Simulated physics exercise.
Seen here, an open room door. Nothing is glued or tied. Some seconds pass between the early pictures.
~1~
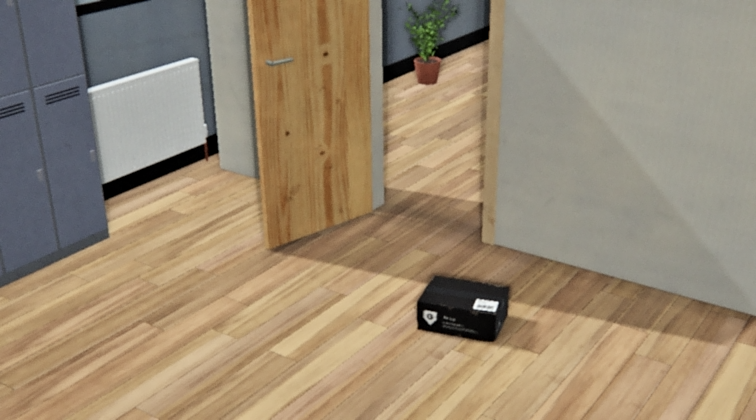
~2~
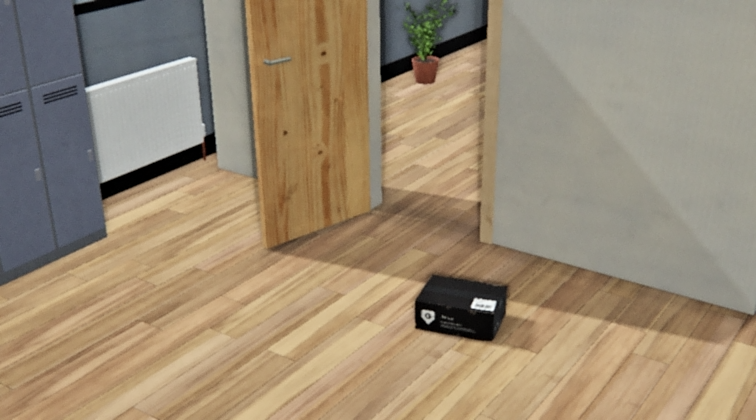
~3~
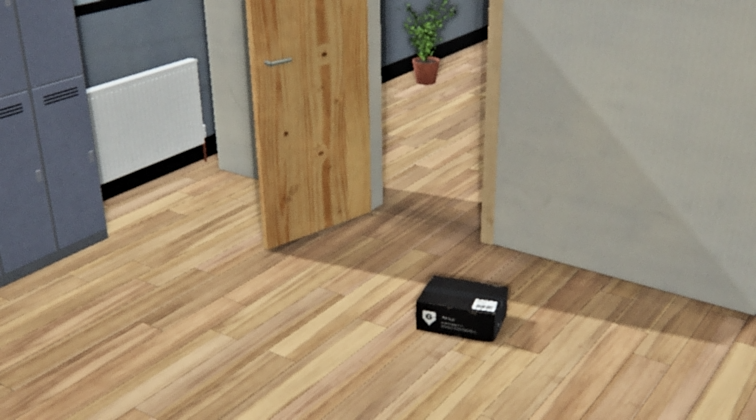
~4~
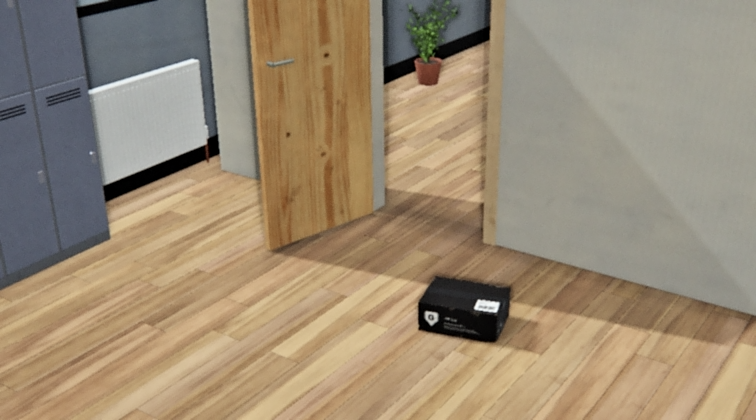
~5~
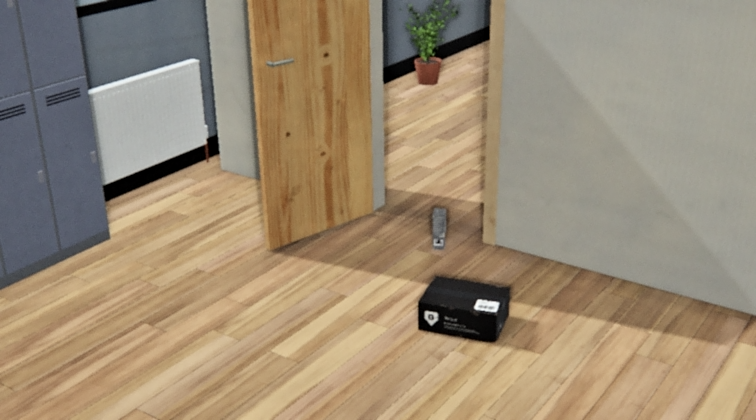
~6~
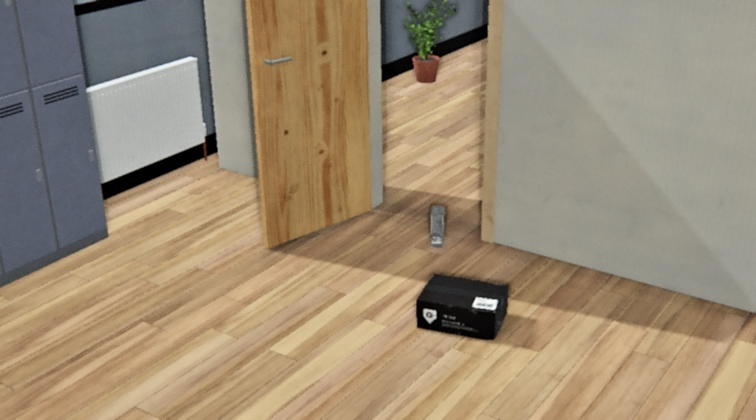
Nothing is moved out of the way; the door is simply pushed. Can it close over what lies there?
As it turns out, it closes.
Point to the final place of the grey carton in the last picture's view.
Around (487, 211).
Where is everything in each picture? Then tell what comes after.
The first picture shows door wide open and still; black parcel (463, 308).
The second picture shows door wide open and still; black parcel (461, 308).
The third picture shows door wide open and still; black parcel (462, 308).
The fourth picture shows door wide open and still; black parcel (465, 309).
The fifth picture shows door wide open and still; black parcel (464, 309).
The sixth picture shows door wide open and still; grey carton (438, 227); black parcel (463, 306).
Then, 0.80 s after the last picture, open by 71°.
Then, 1.50 s after the last picture, open by 17°; grey carton slid about its own width near (447, 223).
Then, 1.70 s after the last picture, open by 2°; grey carton tipped 4° from how it was near (465, 214).
Then, 2.00 s after the last picture, open by 0°; grey carton tipped 41° from how it was near (482, 206).
At rest, open by 0°; tipped over on the floor, grey carton; black parcel in place. Seen from the same camera at the end, grey carton near (487, 211).
